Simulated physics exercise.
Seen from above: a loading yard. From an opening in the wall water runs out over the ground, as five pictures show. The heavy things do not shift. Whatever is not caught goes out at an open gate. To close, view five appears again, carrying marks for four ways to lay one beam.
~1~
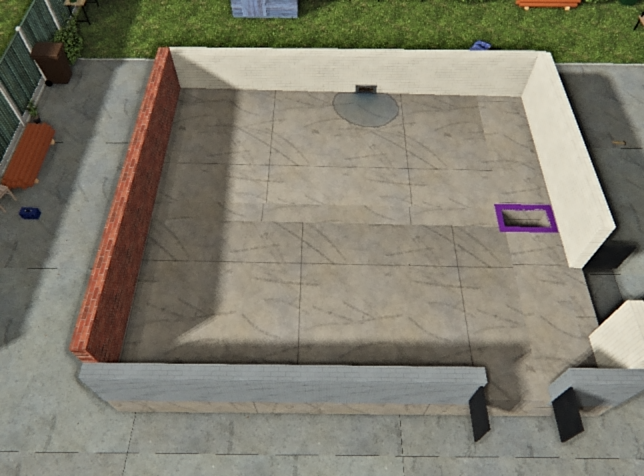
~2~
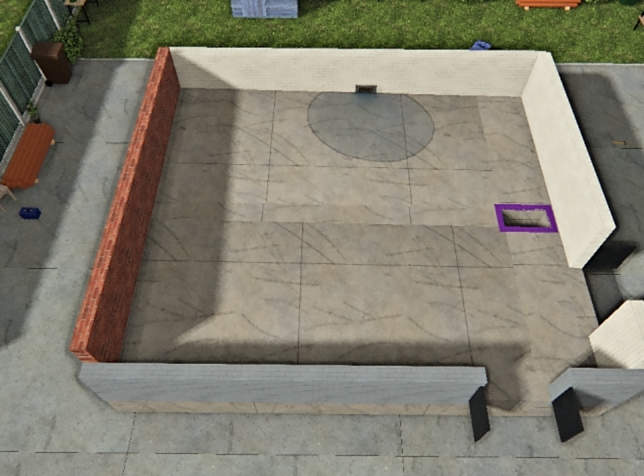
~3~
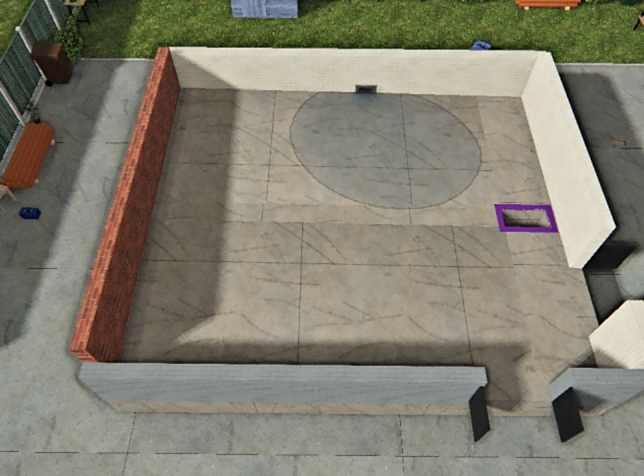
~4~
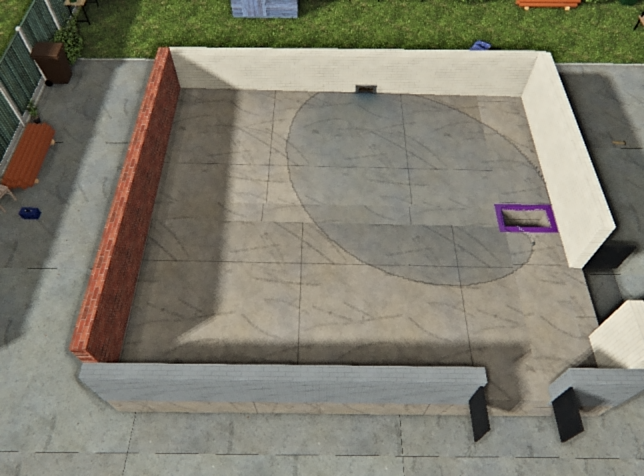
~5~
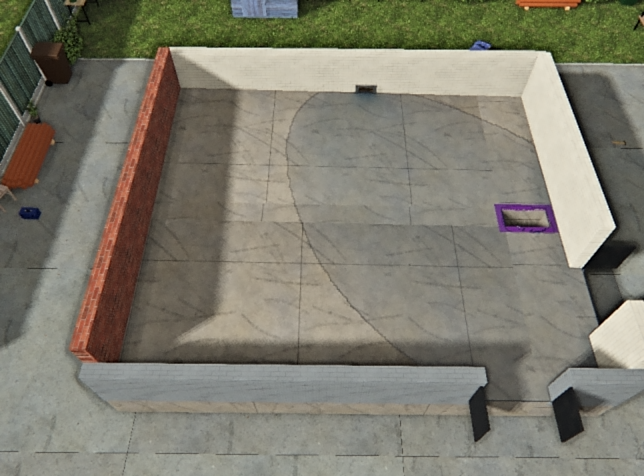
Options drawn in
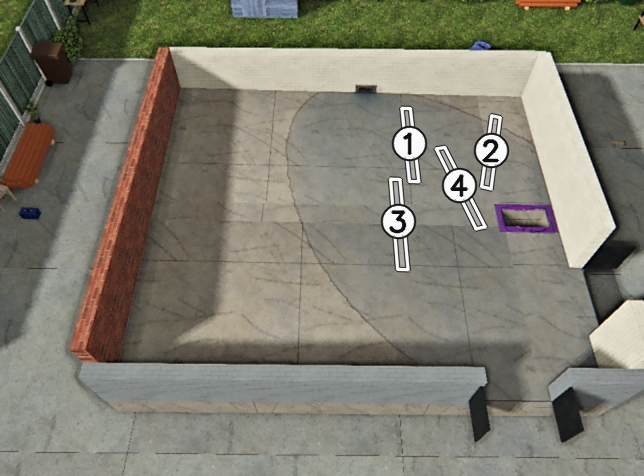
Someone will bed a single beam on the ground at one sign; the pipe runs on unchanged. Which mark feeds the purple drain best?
3.
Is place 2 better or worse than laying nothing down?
Place 2 is worse.
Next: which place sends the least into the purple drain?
Place 1.
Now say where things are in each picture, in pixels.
The first frame shows outfall at (366, 89); purple drain at (526, 218); open gate at (579, 301); open gate at (509, 386); front seen at (371, 123), 2 % of the ground wet; purple drain still dry.
The second frame shows front seen at (413, 152), 9 % of the ground wet; purple drain still dry.
The third frame shows front seen at (422, 205), 19 % of the ground wet; purple drain still dry.
The fourth frame shows front seen at (493, 275), 35 % of the ground wet; purple drain taking water.
The fifth frame shows front seen at (601, 333), 52 % of the ground wet; purple drain taking water.
On the marked copy, 1 from (414, 181) to (406, 108); 2 from (486, 187) to (495, 116); 3 from (402, 269) to (395, 179); 4 from (440, 148) to (480, 227).
For place 1, about 6 % of the stream goes into the purple drain, about 94 % out by the gates.
For place 2, about 10 % of the stream goes into the purple drain, about 90 % out by the gates.
For place 3, about 29 % of the stream goes into the purple drain, about 71 % out by the gates.
For place 4, about 15 % of the stream goes into the purple drain, about 85 % out by the gates.
